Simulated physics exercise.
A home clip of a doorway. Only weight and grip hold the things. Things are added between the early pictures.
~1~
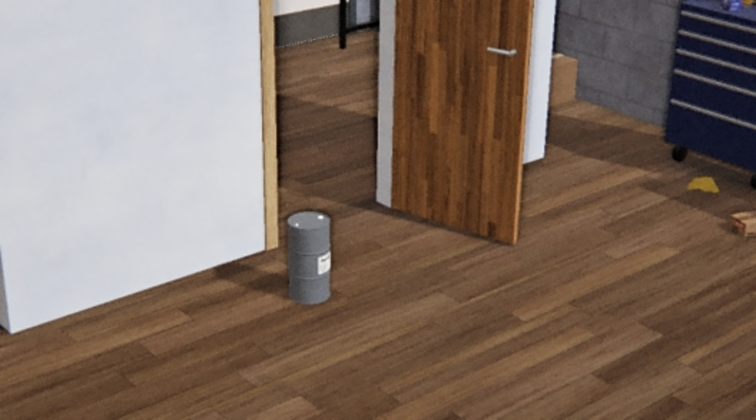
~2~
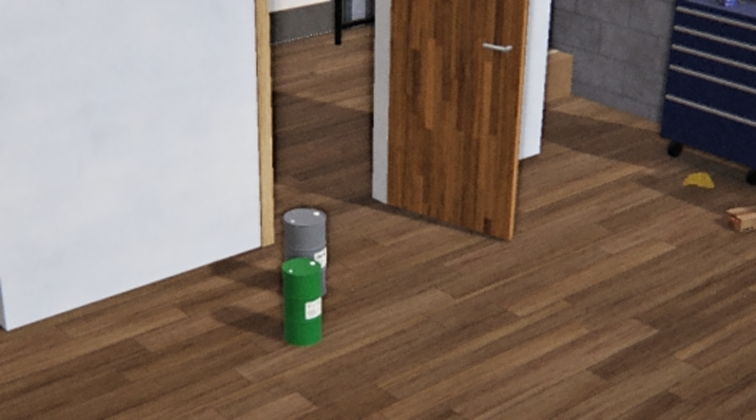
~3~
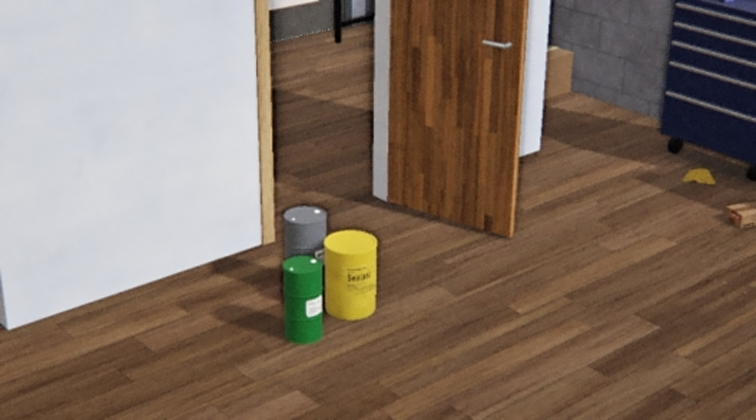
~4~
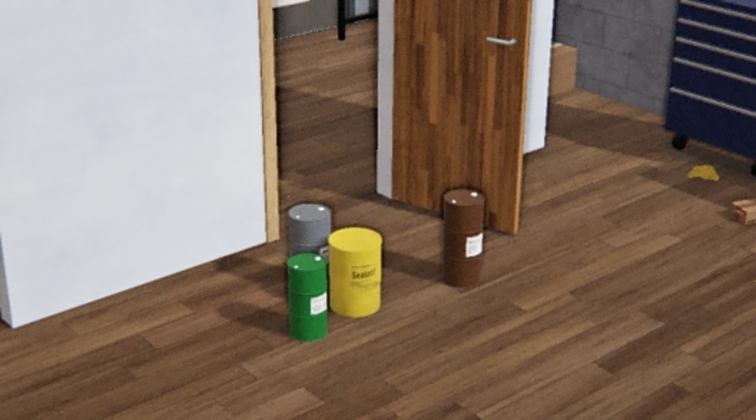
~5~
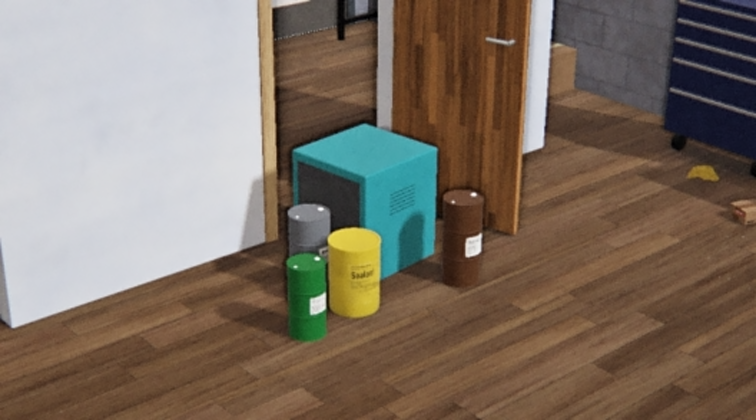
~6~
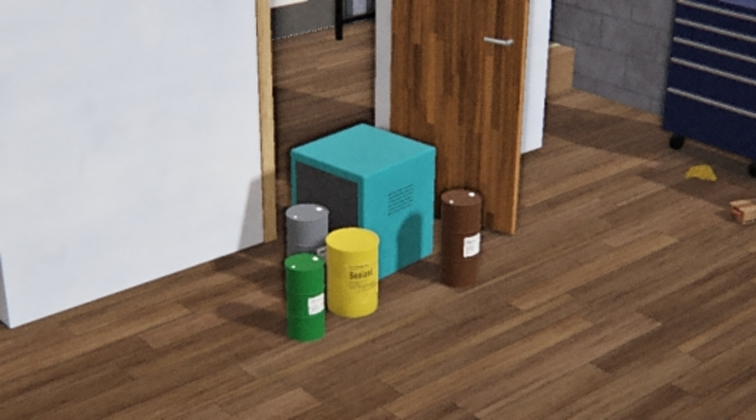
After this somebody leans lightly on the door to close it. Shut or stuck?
Here the door is blocked.
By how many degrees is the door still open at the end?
About 70°.
Then, 0.40 s later than the last frame, open by 93°.
Then, 0.60 s later than the last frame, open by 79°.
Then, 0.70 s later than the last frame, open by 71°.
When it is over, open by 68°; all 5 as before. End places, in pixels of the last picture, turquoise appliance near (362, 203).
